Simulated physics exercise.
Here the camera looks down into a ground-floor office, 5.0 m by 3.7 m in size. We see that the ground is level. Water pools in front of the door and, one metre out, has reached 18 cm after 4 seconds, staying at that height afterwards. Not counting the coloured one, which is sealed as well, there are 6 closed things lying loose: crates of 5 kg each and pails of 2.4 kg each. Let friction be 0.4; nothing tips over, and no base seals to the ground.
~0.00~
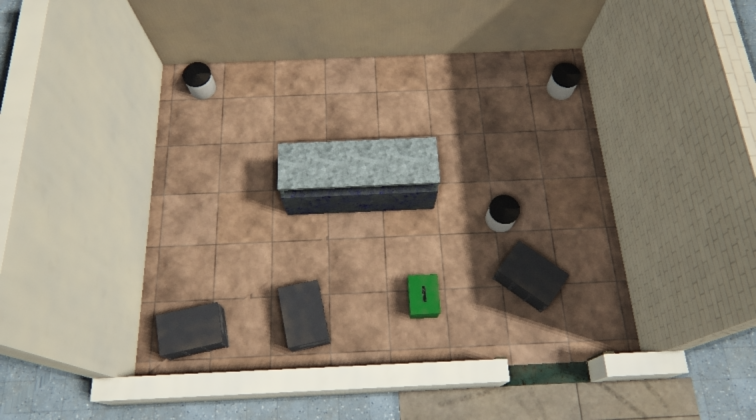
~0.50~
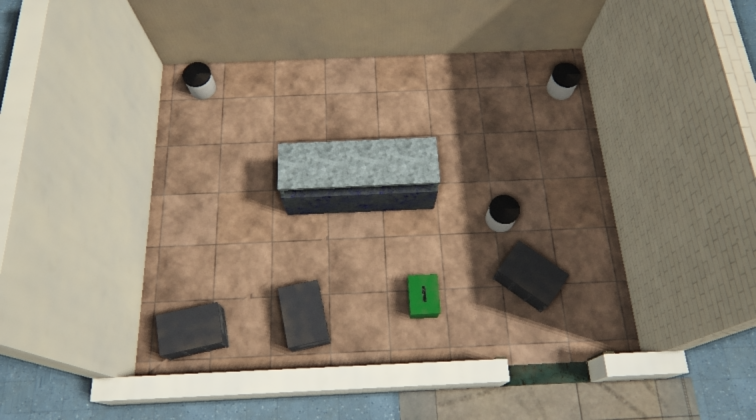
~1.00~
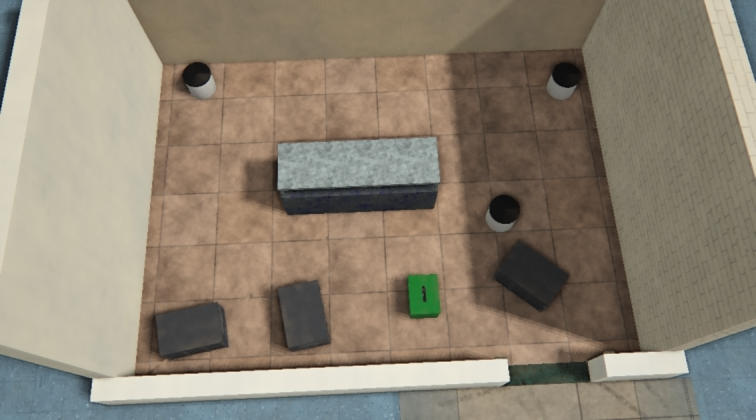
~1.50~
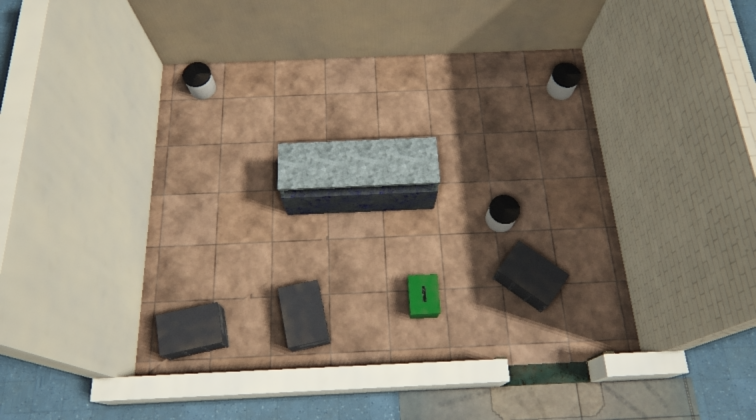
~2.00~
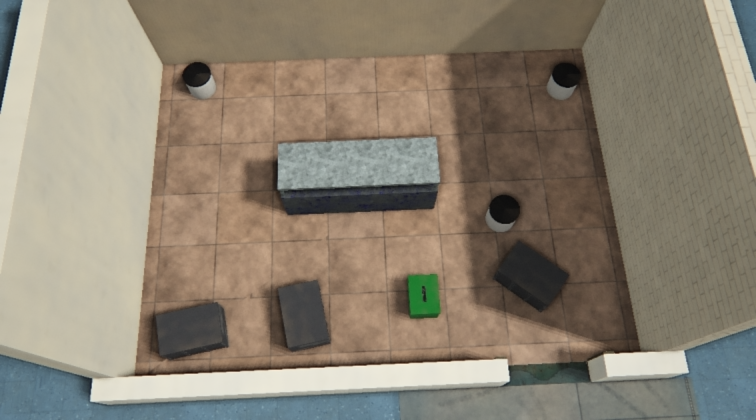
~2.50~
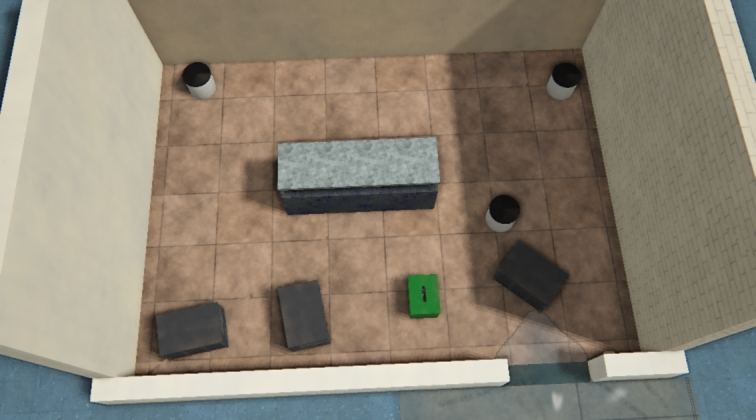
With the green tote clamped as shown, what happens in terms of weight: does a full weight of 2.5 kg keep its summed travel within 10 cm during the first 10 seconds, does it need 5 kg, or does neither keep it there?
Extra weight is needed.
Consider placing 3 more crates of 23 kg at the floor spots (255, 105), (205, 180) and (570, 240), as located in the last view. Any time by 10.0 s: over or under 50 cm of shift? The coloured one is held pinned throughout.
Listed in order, they go beneath the bar, beneath the bar, over the bar.
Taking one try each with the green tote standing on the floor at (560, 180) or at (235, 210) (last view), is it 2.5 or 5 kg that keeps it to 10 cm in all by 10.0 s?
No load; any load.
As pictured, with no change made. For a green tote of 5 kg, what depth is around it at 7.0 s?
Close to 2 cm deep.
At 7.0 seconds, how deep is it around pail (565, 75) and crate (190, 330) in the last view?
11 and 0 cm.
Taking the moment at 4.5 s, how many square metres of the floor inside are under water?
My estimate is roughly 4.5 m2.
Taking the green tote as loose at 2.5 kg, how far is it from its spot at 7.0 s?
About 20 cm.
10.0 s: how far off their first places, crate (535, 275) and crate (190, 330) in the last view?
200 cm, 0 cm.
After 3.5 s the green tote would be 0 cm from its start with 2.5 kg and 0 cm from its start with 5 kg; 0 cm of water round it then.
After 4.5 s the green tote would be 0 cm from its start with 2.5 kg and 0 cm from its start with 5 kg; 1 cm of water round it then.
After 7.0 s the green tote would be 16 cm from its start with 2.5 kg and 0 cm from its start with 5 kg; 2 cm of water round it then.
After 10.0 s the green tote would be 20 cm from its start with 2.5 kg and 0 cm from its start with 5 kg; 2 cm of water round it then.
